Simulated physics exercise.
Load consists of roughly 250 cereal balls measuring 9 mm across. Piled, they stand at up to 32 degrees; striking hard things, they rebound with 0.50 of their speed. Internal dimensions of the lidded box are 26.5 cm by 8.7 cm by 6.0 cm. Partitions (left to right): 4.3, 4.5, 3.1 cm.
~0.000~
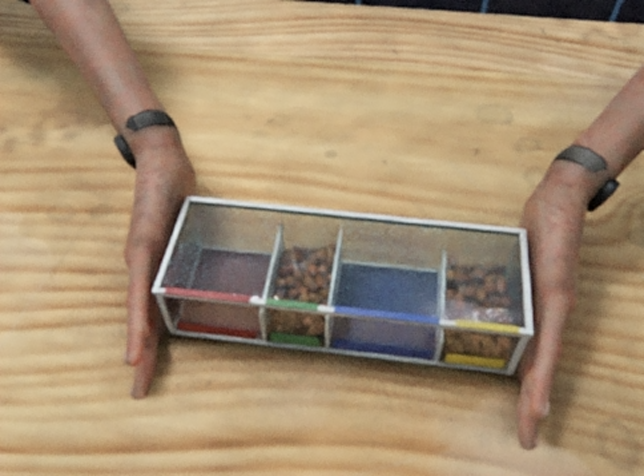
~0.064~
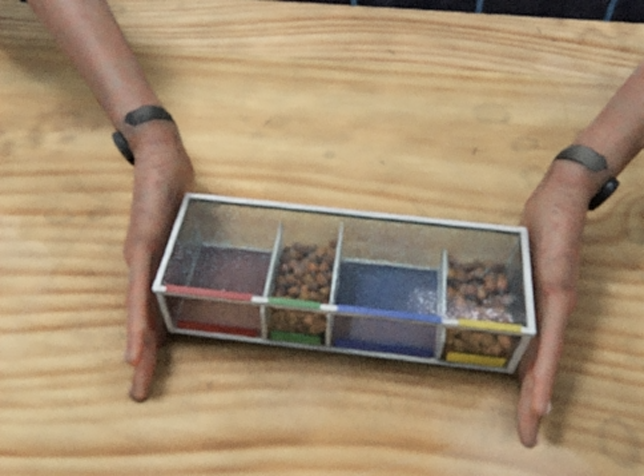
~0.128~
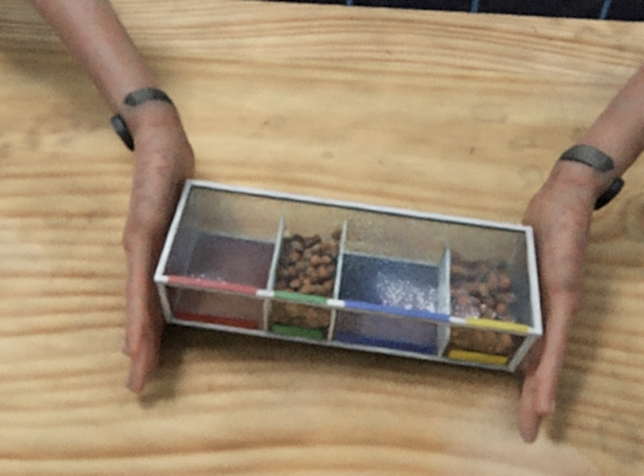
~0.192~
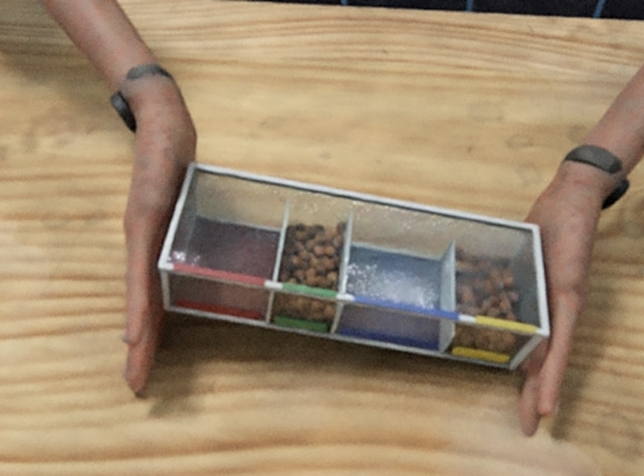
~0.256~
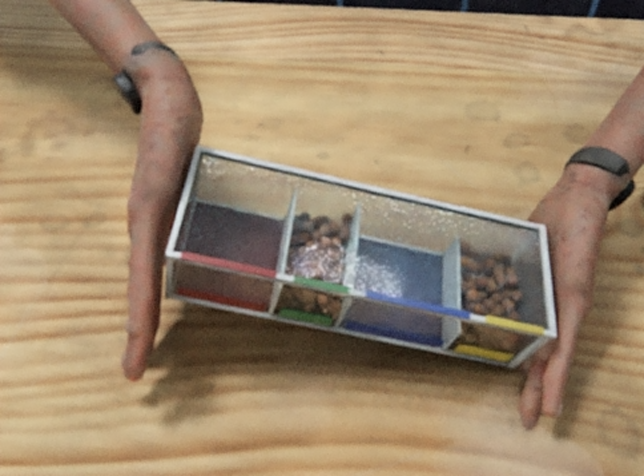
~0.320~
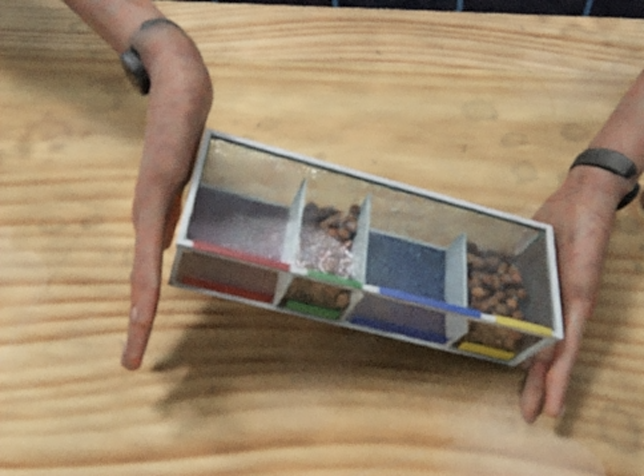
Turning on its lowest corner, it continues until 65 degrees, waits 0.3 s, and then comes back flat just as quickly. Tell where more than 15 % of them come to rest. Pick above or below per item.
Red = below; blue = below; green = above; yellow = above.
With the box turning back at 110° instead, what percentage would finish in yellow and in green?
You'd see yellow with 60 % and green with 35 %.
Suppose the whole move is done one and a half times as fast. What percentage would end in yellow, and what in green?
Per cent held - yellow: 50, green: 45.
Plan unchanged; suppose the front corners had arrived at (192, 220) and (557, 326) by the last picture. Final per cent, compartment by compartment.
Red 0 %; blue 0 %; green 50 %; yellow 50 %.
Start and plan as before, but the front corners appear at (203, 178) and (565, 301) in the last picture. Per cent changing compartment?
I'd put it at about 0 per cent.
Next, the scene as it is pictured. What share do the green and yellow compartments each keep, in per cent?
Green at 50 and yellow at 50, in per cent.
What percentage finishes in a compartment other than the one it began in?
Around 0 in a hundred.
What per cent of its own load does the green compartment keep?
Some 100 percent.
After 1.18 s, tilt 65 degrees; green 50 %, yellow 50 %.
After 1.76 s, tilt 32 degrees; green 50 %, yellow 50 %.
After 2.39 s, tilt 0 degrees; green 50 %, yellow 50 %.
At rest (2.9 s), red 0 %, blue 0 %, green 50 %, yellow 50 %.
